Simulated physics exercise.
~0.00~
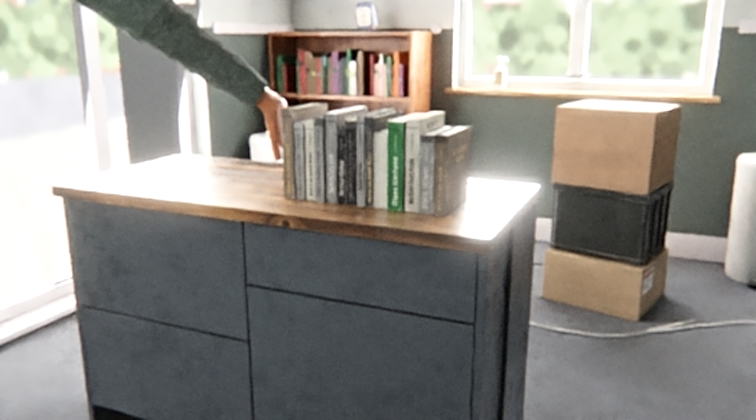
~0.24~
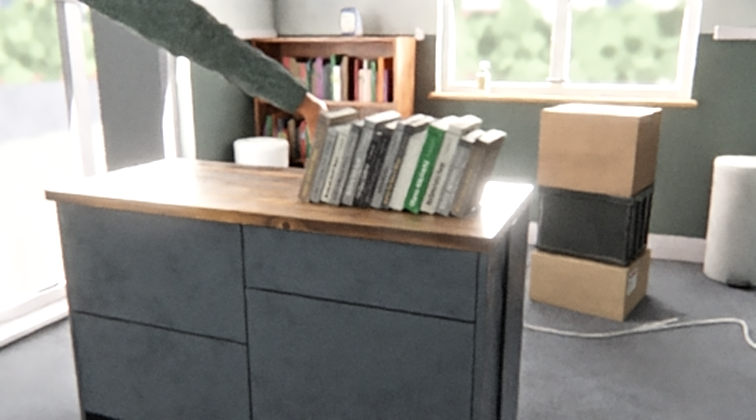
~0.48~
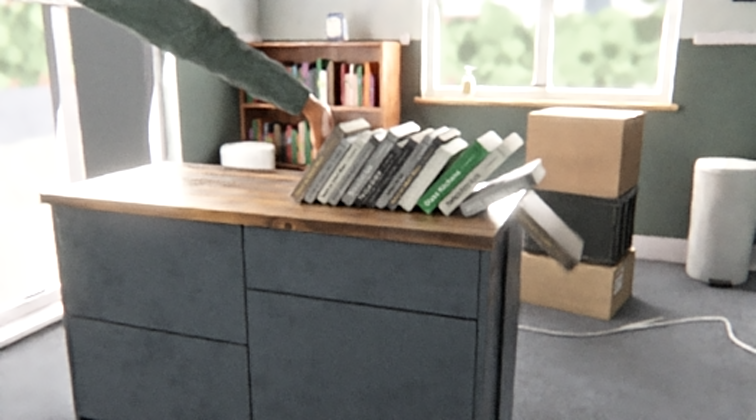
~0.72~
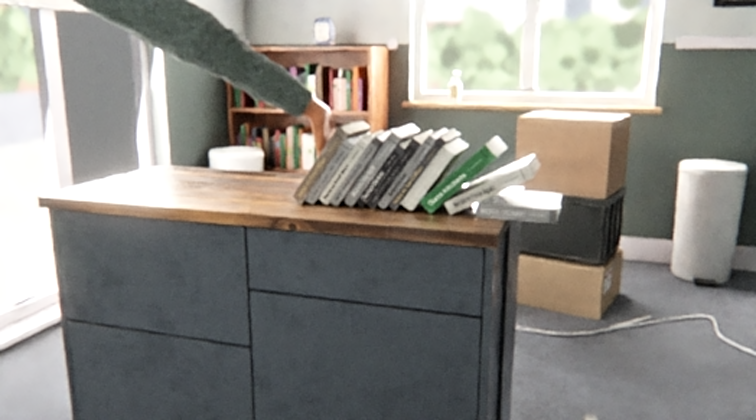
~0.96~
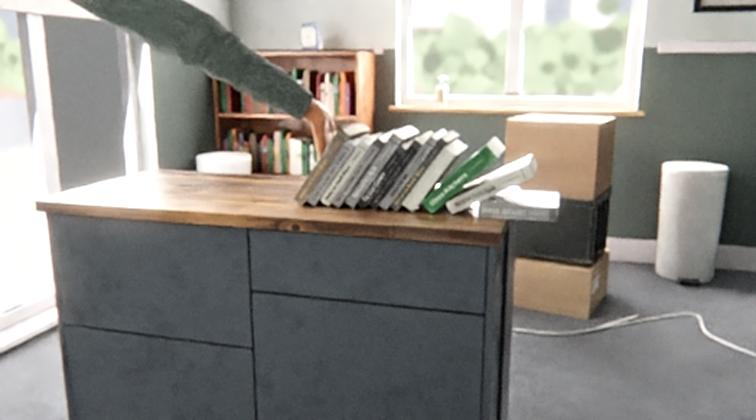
A hand pushes a row of books rightward; they lean over and one falls off.
